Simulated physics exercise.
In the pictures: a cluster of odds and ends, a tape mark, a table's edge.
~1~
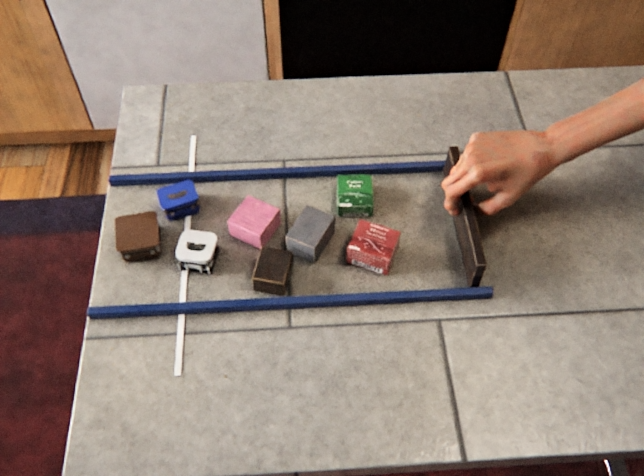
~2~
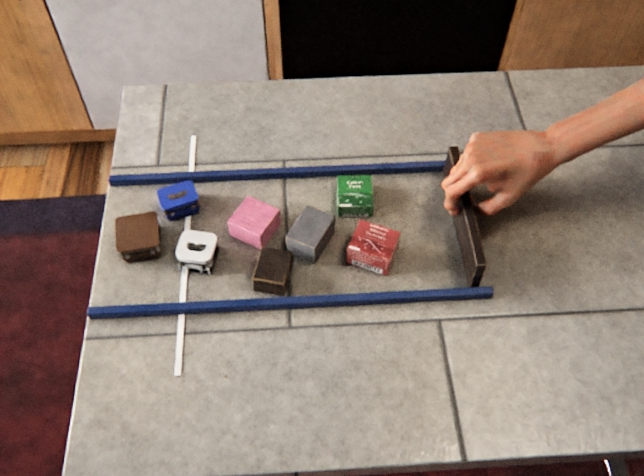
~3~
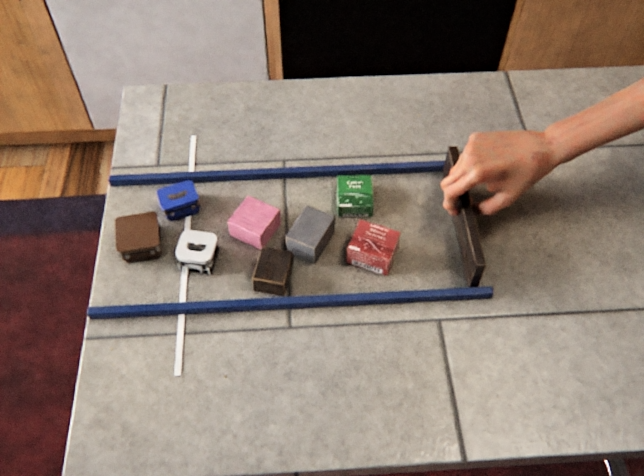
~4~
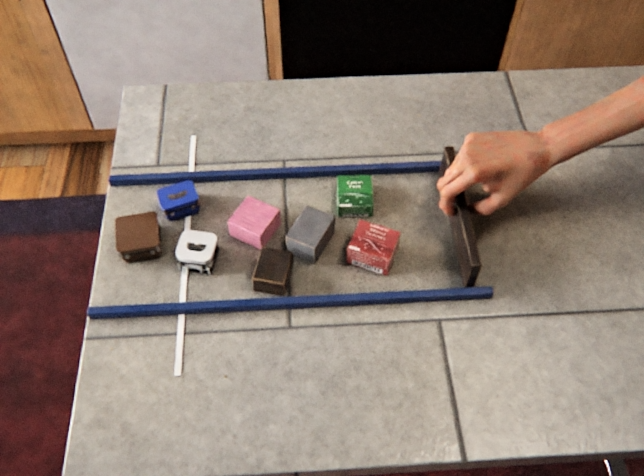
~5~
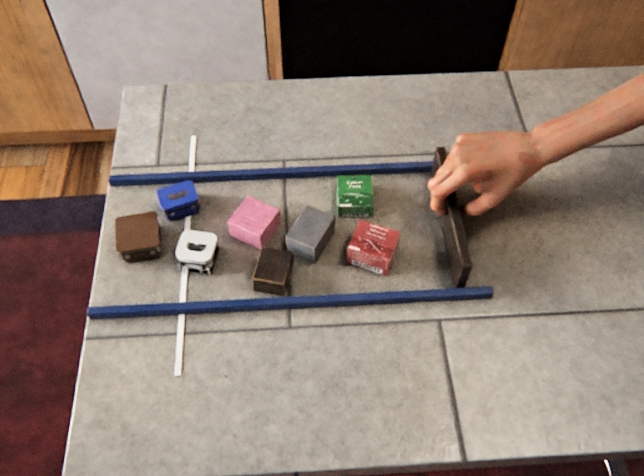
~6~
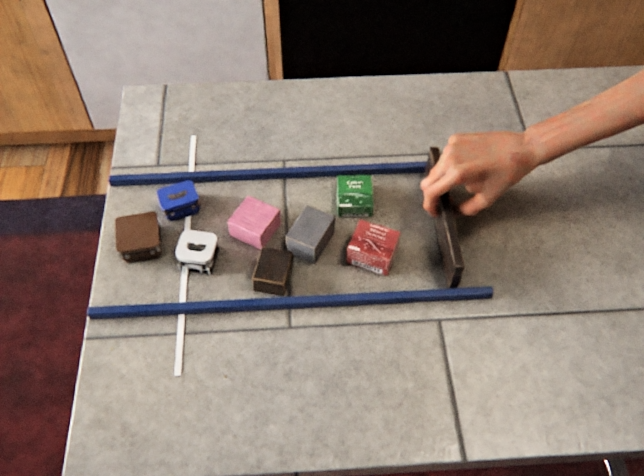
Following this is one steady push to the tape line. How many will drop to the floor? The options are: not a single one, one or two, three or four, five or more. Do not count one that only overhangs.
Answer: One or two.
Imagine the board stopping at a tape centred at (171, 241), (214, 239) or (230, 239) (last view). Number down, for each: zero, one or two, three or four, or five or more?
One after another: Just one or two, zero, no fall at all.
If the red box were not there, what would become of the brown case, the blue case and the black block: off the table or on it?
Outcome - brown case falling, blue case staying, black block staying.
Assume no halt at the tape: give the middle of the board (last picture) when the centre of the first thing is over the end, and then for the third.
The middle sits near (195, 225) at the first moment and near (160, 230) at the second.
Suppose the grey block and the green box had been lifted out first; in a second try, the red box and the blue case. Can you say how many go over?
The answer is 0 and then 1.
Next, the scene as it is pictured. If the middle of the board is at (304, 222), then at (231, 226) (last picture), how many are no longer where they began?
First 5, after that 8.
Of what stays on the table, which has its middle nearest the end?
That is the white case.
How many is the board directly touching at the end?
Result: 3 in all.
Soon after, none off yet; brown case at rest near (139, 238); blue case at rest near (179, 202); white case at rest near (198, 252).
At rest, the number that fall off is one or two; fallen, brown case.
